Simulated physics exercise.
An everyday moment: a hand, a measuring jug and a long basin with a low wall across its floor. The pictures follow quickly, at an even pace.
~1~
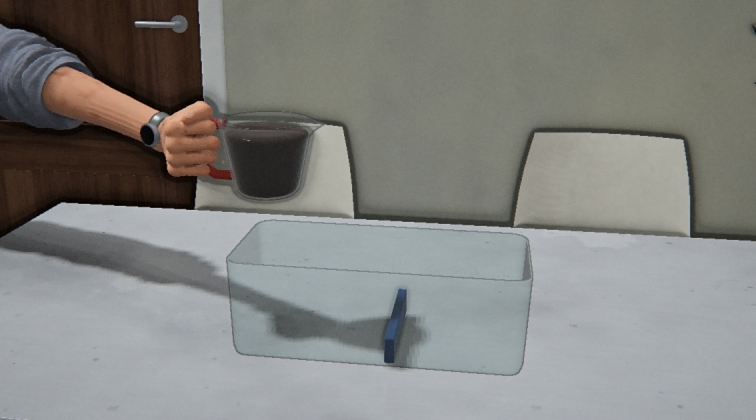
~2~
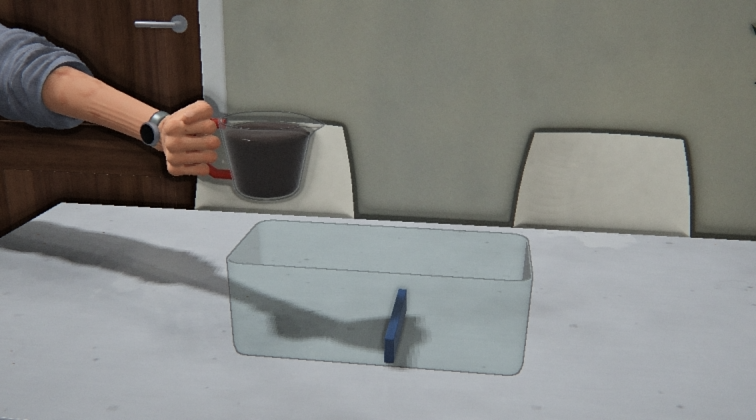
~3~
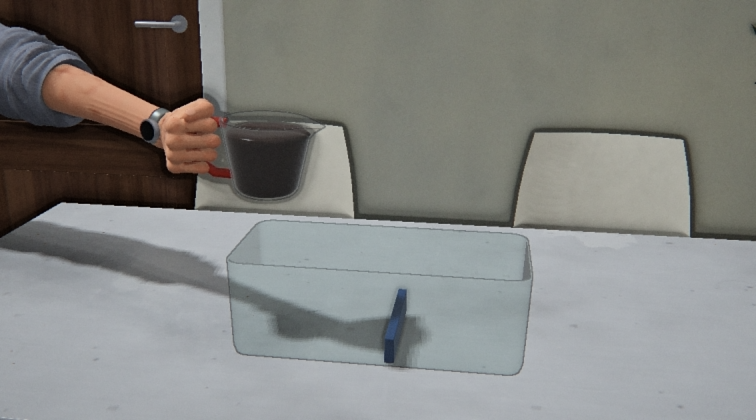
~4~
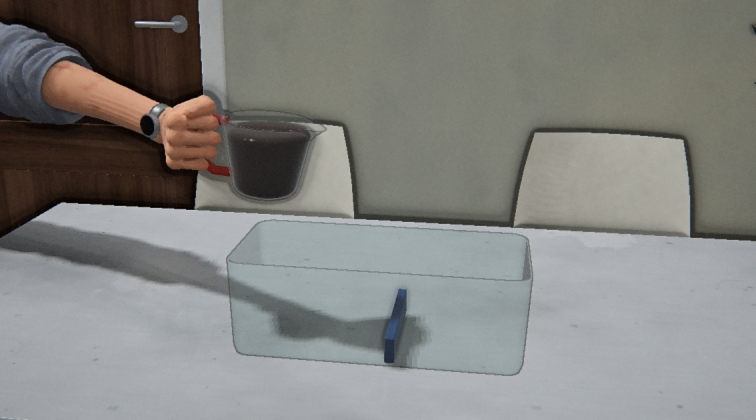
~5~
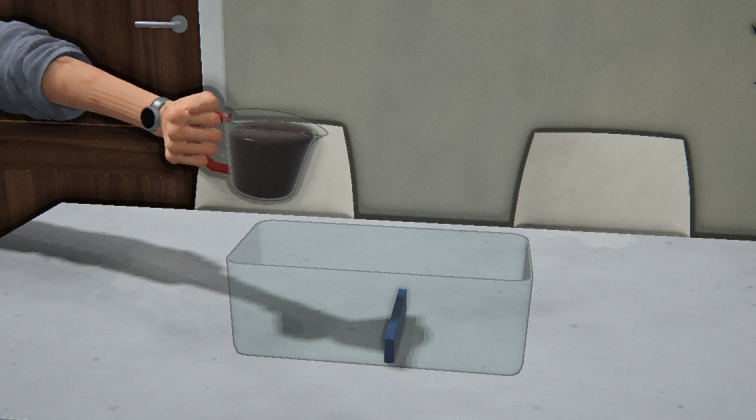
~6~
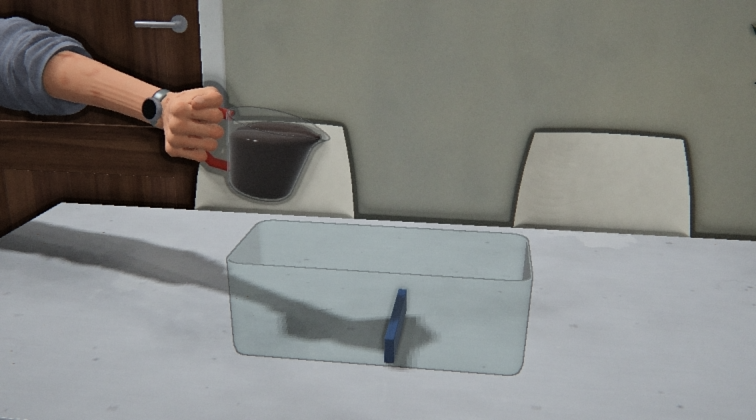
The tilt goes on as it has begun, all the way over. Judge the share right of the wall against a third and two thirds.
It comes to less than a third.
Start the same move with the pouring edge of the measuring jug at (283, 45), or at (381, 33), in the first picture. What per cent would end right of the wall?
The first gives 10 %, the second 85 %.
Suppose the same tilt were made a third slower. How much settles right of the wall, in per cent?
Some 5 per cent.
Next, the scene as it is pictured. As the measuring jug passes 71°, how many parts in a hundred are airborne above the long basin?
Roughly 20 in a hundred.
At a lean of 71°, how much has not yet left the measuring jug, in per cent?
Close to 60 per cent.
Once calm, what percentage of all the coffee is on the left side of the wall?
It comes to 90 per cent or so.
A moment on, the measuring jug is tipped part way and 59 per cent is still to pour, 19 is left of the wall and 0 right of it.
Next, the measuring jug is tipped right over and 6 per cent is still to pour, 85 is left of the wall and 2 right of it.
Then the measuring jug is tipped right over and 0 per cent is still to pour, 91 is left of the wall and 7 right of it.
Later the measuring jug is tipped right over and 0 per cent is still to pour, 91 is left of the wall and 8 right of it.
In the end 91 per cent lies left of the wall, 8 right of it and 1 outside.
